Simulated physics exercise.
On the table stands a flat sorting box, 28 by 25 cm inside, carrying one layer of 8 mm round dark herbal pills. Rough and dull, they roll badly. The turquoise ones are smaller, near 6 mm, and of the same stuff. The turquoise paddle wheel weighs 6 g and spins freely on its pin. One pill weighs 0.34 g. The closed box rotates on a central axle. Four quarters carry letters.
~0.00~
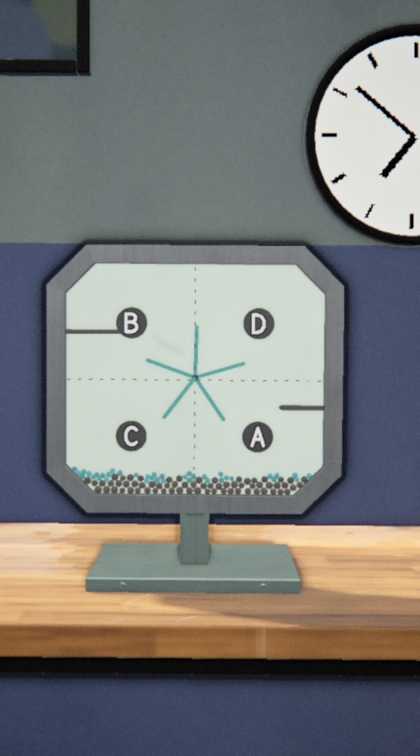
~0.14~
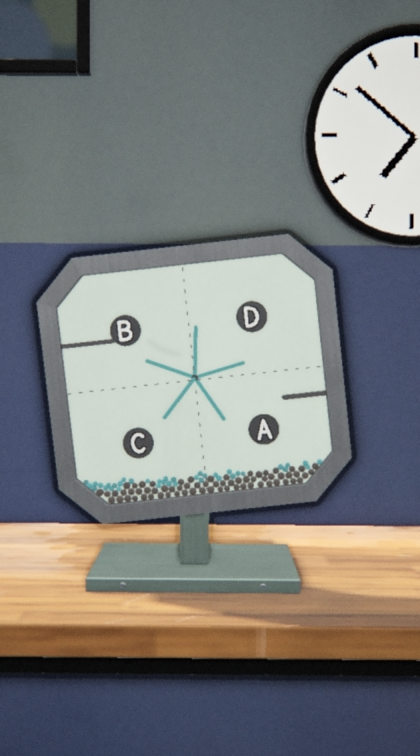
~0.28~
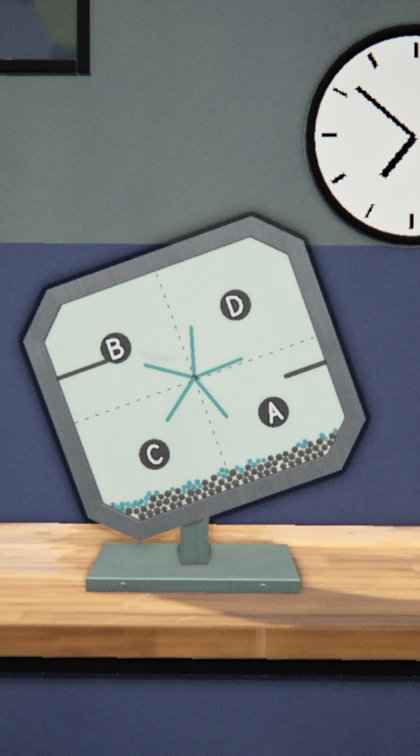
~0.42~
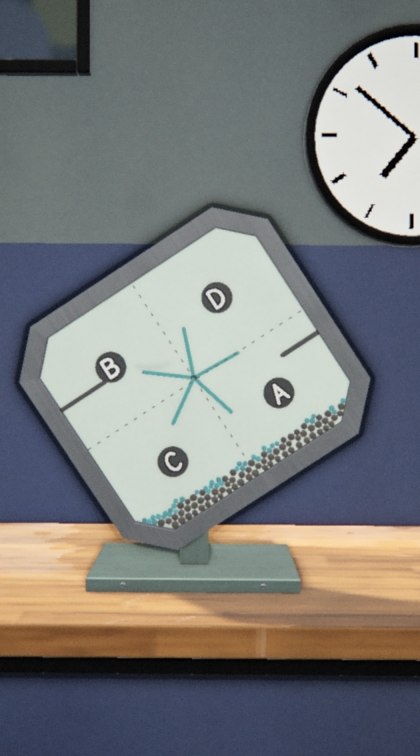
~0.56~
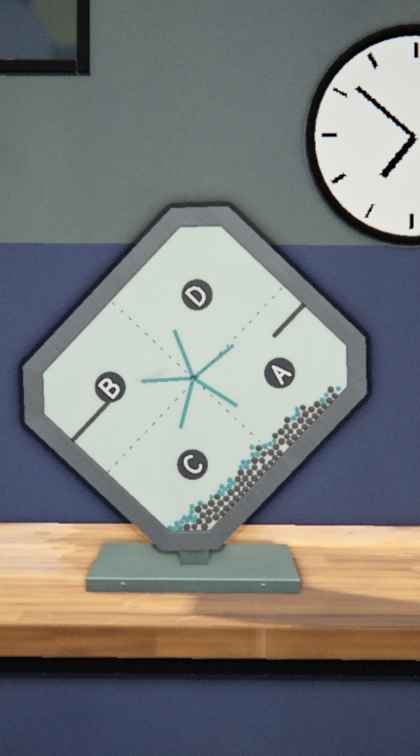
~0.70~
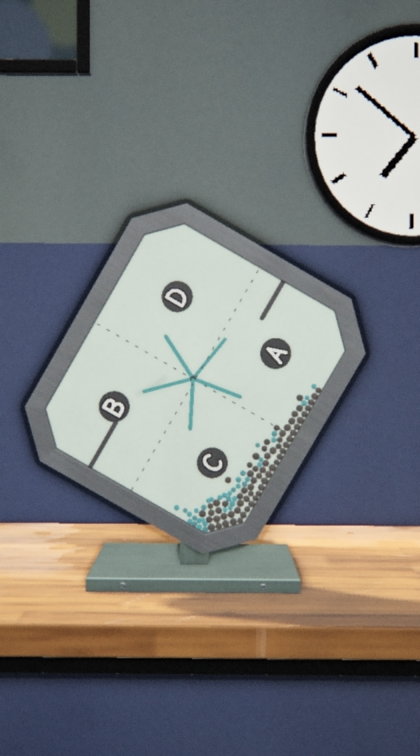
A grey-framed, eight-sided flat box with a pale face stands on a green-grey base on a wooden table, seen straight on by a still camera against a grey and blue wall with a clock at upper right. Inside are letters A to D, a turquoise paddle wheel, two short dark walls and small dark and turquoise pieces. The box turns steadily anticlockwise, and the pieces slope, then slide down leftward into a thicker heap at lower right.
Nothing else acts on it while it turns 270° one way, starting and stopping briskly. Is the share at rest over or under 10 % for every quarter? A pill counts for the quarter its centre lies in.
Quarter A: Under; quarter B: Under; quarter C: Under; quarter D: Over 10 %.
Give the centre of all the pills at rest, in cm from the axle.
About 8 cm right and 11 cm below.
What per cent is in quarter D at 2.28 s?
Some 25 per cent.
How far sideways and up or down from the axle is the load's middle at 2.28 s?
About 7 cm right and 4 cm below.
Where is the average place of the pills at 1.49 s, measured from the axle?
Some 11 cm right and 7 cm below.
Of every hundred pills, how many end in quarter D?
Some 100 per cent.
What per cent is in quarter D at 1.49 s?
Some 0 per cent.
After 1.49 s, it stands 136° anticlockwise; the pills' middle is 11 cm right of and 7 cm below the centre; B 30 %, C 70 %.
After 2.28 s, it has come round 212° anticlockwise; the pills' middle is 7 cm right of and 4 cm below the centre; B 75 %, D 25 %.
After 2.95 s, it has come round 270° anticlockwise; the pills' middle is 9 cm right of and 10 cm below the centre; D 100 %.
Settled by 4.3 s, it has come round 270° anticlockwise; A 0 %, B 0 %, C 0 %, D 100 %.
